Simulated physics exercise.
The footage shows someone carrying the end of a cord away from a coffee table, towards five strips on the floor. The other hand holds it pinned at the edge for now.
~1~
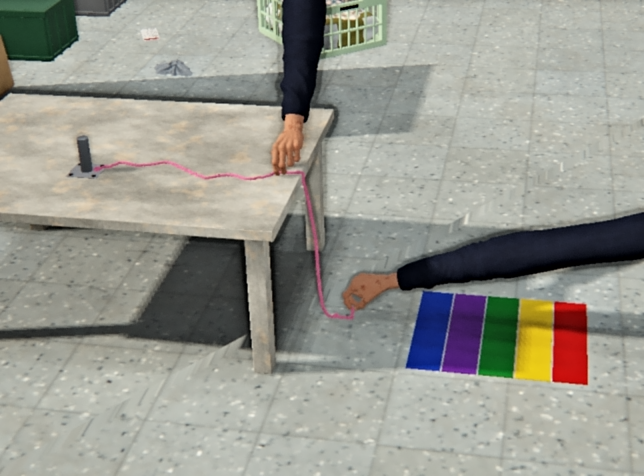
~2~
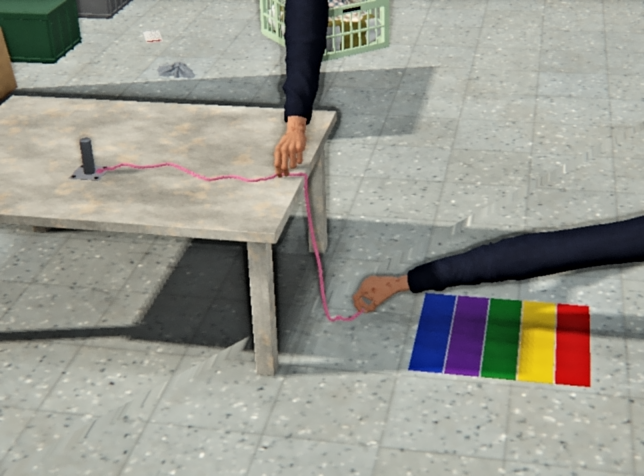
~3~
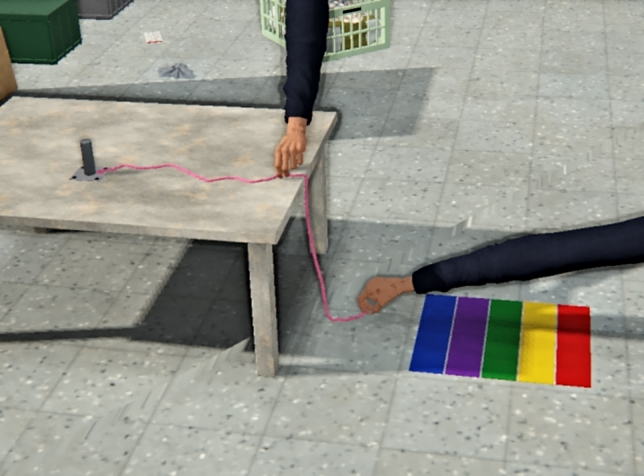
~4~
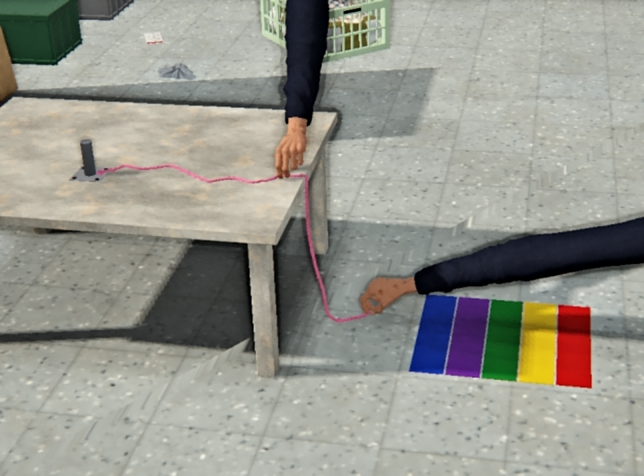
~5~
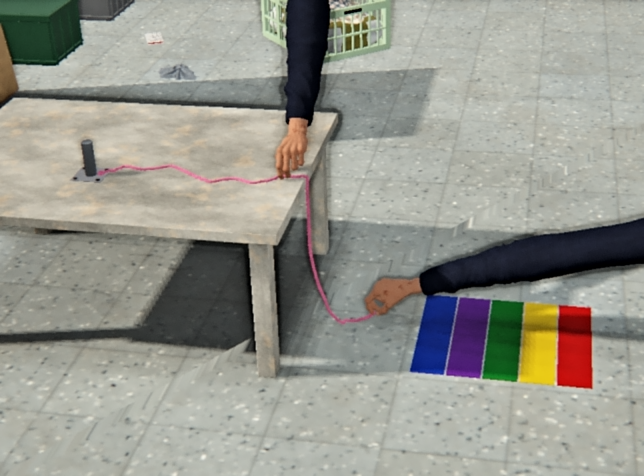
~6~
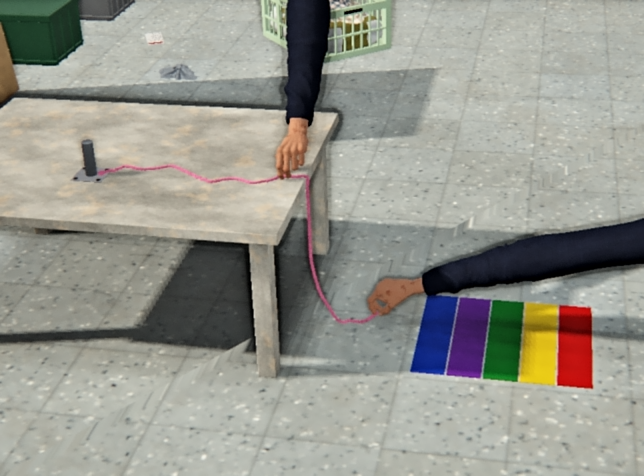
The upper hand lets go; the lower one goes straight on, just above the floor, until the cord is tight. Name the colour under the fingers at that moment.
Green.
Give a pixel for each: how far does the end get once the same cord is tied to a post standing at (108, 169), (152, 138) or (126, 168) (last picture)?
About (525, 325), then (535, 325), then (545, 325).
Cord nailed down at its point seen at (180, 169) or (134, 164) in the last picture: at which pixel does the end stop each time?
First try at (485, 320), second at (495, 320).
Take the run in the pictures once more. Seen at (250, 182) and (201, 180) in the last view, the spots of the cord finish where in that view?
About (282, 178), and the other about (228, 177).
Early on, end near (447, 318); over blue.
Midway, end near (486, 322); over purple.
At the end of the slack, end near (509, 323); over green. It gets as far as the green strip.
